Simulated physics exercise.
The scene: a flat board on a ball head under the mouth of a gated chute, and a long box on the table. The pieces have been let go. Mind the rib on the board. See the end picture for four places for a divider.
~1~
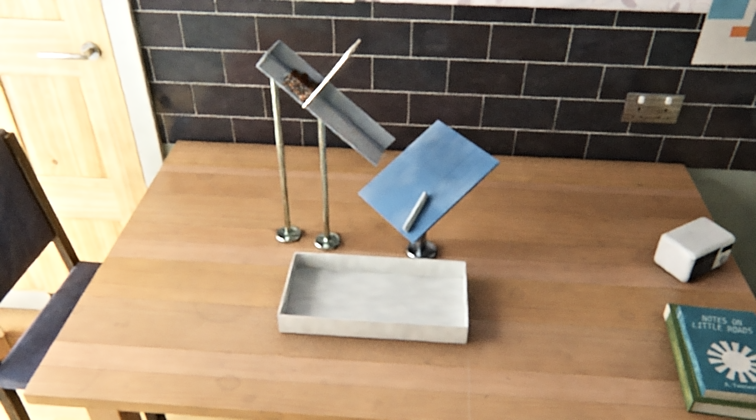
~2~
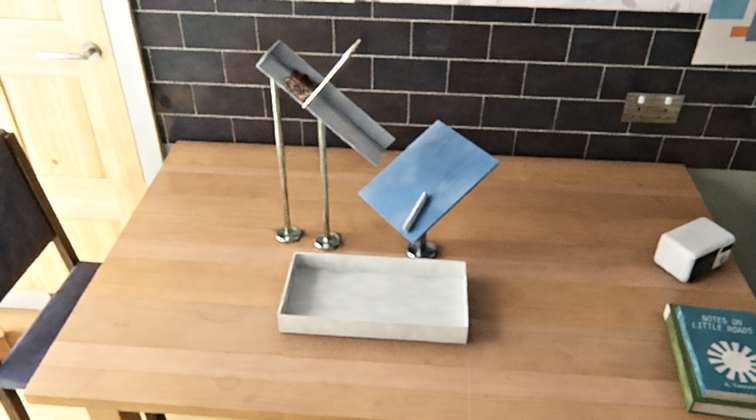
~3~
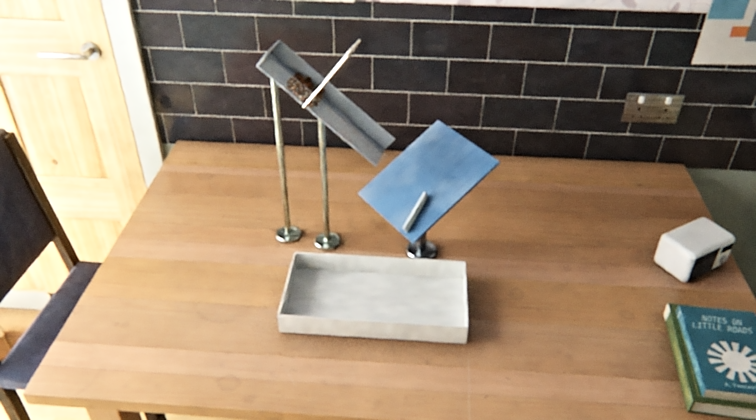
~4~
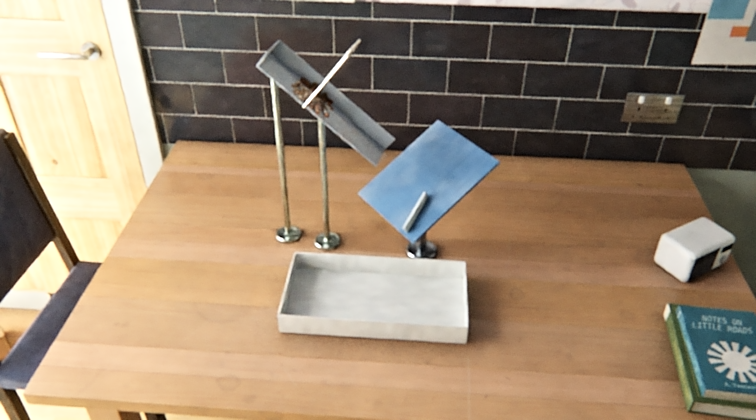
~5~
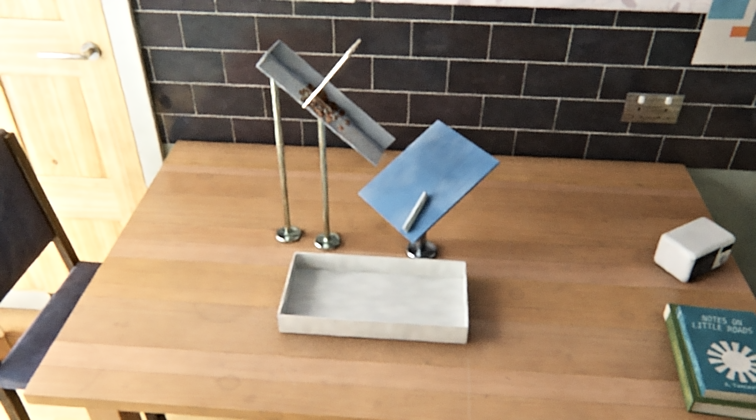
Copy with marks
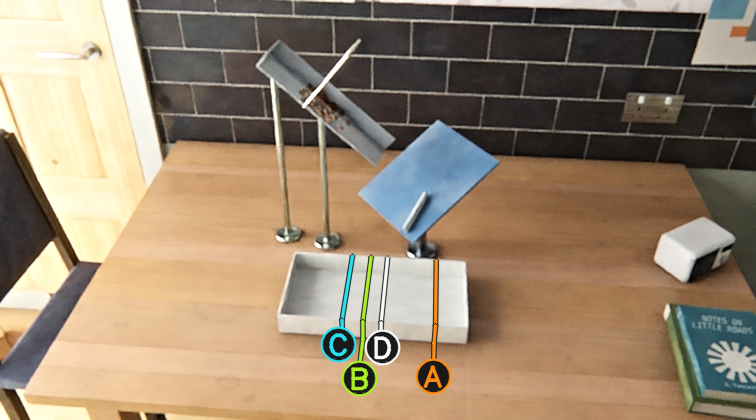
A grey sloping chute on two metal posts stands over a wooden table against a dark brick-tiled wall, seen from slightly above by a still camera. A tilted blue board with a small pale rib sits below its right end, behind a long, empty whitish box, with a teal book at right. Small brown pieces slide down the chute past the thin pale gate, spreading out slightly.
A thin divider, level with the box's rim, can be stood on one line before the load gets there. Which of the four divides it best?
Use line B.
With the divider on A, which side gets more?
The left side.
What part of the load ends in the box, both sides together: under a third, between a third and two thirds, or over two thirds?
It is over two thirds.
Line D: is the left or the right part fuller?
Left.
On the marked copy, line A crosses the front rim at (435, 325); line B crosses the front rim at (362, 320); line C crosses the front rim at (342, 319); line D crosses the front rim at (381, 321).
Choosing A, of what is caught, all on the left of the divider, none on the right.
Choosing B, of what is caught, about a third on the left of the divider, about half on the right.
Choosing C, of what is caught, a stray few on the left of the divider, nearly all on the right.
Choosing D, of what is caught, nearly all on the left of the divider, a small part on the right.
